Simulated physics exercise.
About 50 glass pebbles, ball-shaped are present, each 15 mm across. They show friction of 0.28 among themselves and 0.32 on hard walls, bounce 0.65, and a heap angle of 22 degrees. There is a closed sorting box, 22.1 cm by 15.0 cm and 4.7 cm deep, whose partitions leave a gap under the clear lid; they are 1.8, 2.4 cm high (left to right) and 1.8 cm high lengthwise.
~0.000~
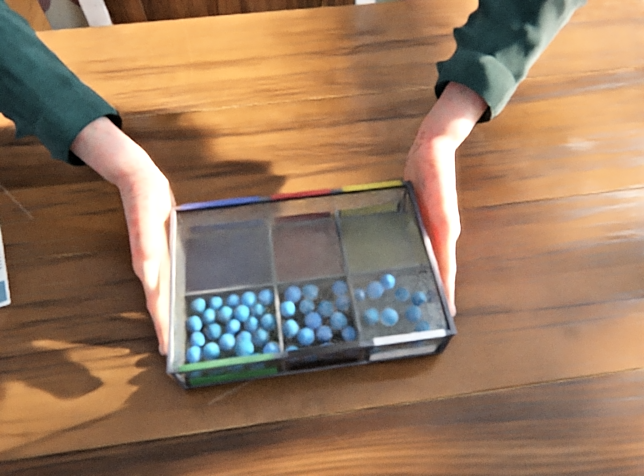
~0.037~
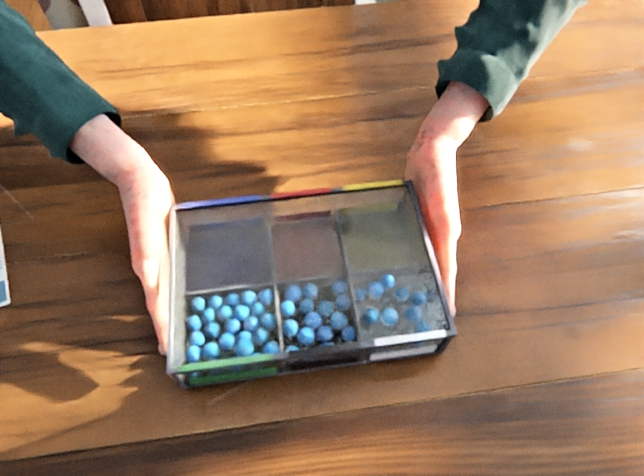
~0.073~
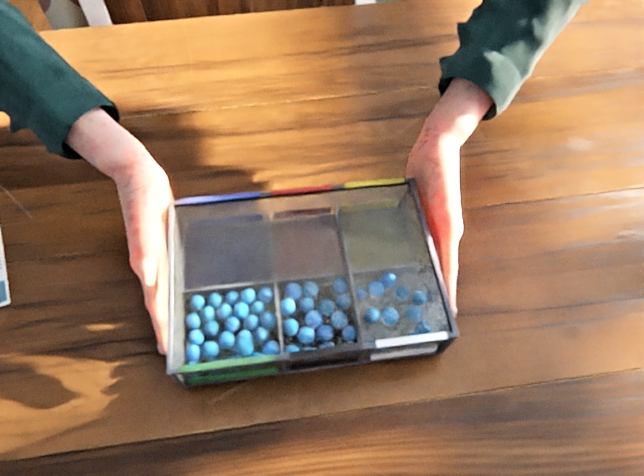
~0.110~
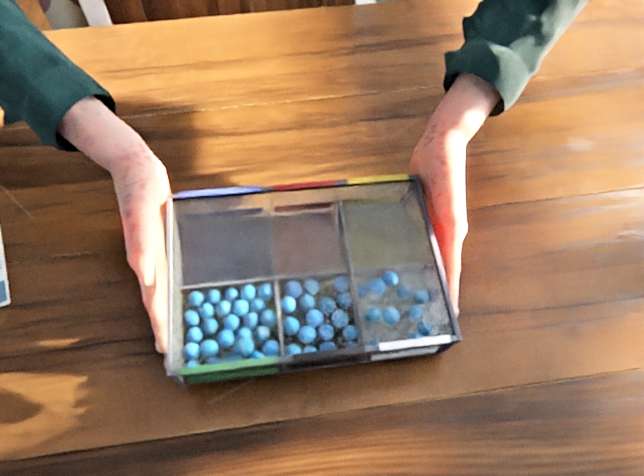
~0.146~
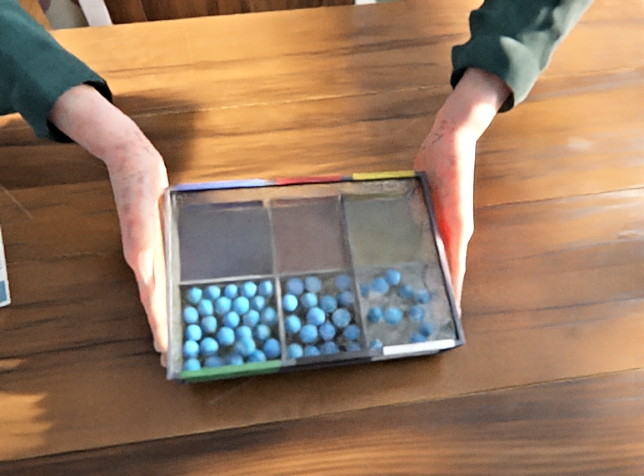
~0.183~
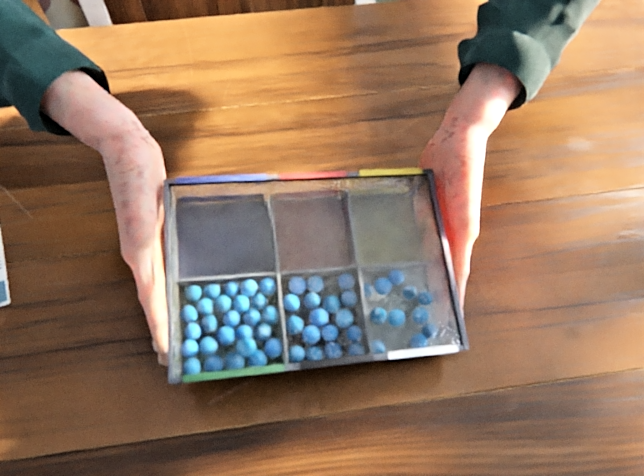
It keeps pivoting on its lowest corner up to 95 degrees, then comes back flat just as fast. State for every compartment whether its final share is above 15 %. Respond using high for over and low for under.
Red low, blue low, green high, yellow low, white high, black high.
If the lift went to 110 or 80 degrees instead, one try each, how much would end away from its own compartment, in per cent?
First try: Around 20 %; second try: Around 15 %.
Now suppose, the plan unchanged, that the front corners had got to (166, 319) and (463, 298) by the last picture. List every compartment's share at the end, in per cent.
Each compartment ends with this per cent: Red 30, blue 10, green 0, yellow 50, white 5 and black 0.
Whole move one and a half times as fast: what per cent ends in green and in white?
Green = 30 per cent, white = 30 per cent.
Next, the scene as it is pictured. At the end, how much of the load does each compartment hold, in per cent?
Per cent by compartment - red 0, blue 0, green 30, yellow 0, white 30, black 40.
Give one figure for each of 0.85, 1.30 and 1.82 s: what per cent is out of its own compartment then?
Roughly 0, 25, 25.
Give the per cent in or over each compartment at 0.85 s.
Red 0, blue 0, green 45, yellow 0, white 20, black 30.
After 0.85 s, tilt 95 degrees; green 45 %, white 20 %, black 30 %.
Then, at 1.30 s, tilt 41 degrees; green 30 %, white 30 %, black 40 %.
After 1.82 s, tilt 0 degrees; green 30 %, white 30 %, black 40 %.
At rest (2.6 s), red 0 %, blue 0 %, green 30 %, yellow 0 %, white 30 %, black 40 %.
